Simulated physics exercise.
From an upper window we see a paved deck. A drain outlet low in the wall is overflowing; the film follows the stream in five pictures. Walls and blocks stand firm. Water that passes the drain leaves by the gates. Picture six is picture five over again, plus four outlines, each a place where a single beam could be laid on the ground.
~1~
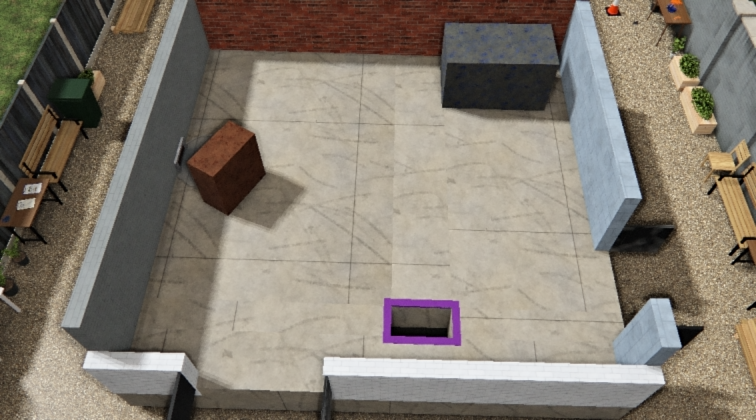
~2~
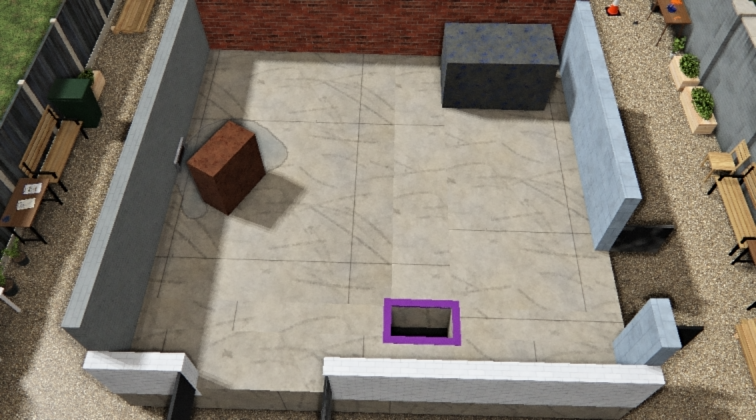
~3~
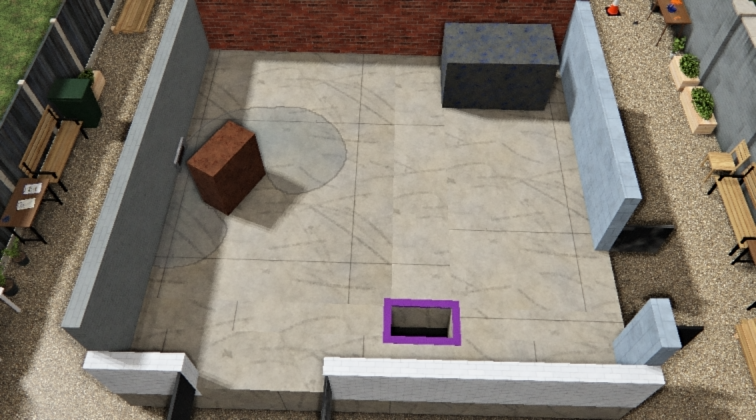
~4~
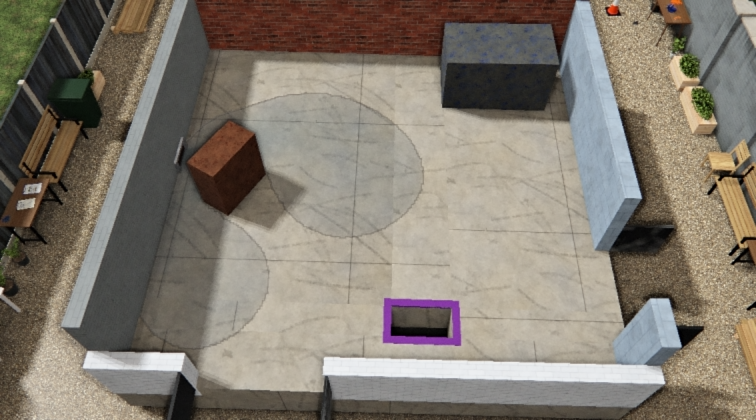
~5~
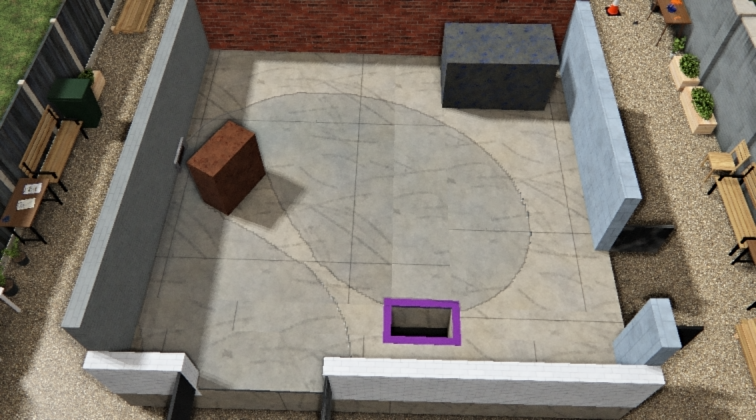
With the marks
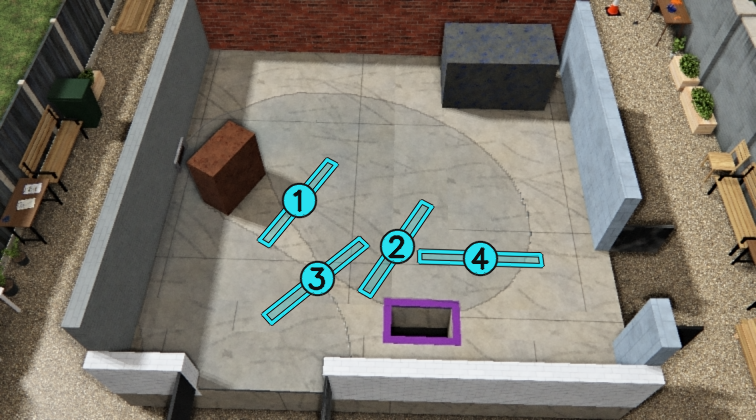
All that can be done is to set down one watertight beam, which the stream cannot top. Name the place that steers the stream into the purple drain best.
Choose 4.
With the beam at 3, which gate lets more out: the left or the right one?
The right one.
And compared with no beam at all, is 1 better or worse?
It is worse.
In cyan, 1 from (264, 242) to (331, 162); 2 from (365, 293) to (426, 204); 3 from (267, 318) to (363, 242); 4 from (419, 256) to (541, 260).
Choosing 1, about 6 % of the stream goes into the purple drain, about 94 % out by the gates.
Choosing 2, about 8 % of the stream goes into the purple drain, about 92 % out by the gates.
Choosing 3, about 8 % of the stream goes into the purple drain, about 92 % out by the gates.
Choosing 4, about 13 % of the stream goes into the purple drain, about 86 % out by the gates.
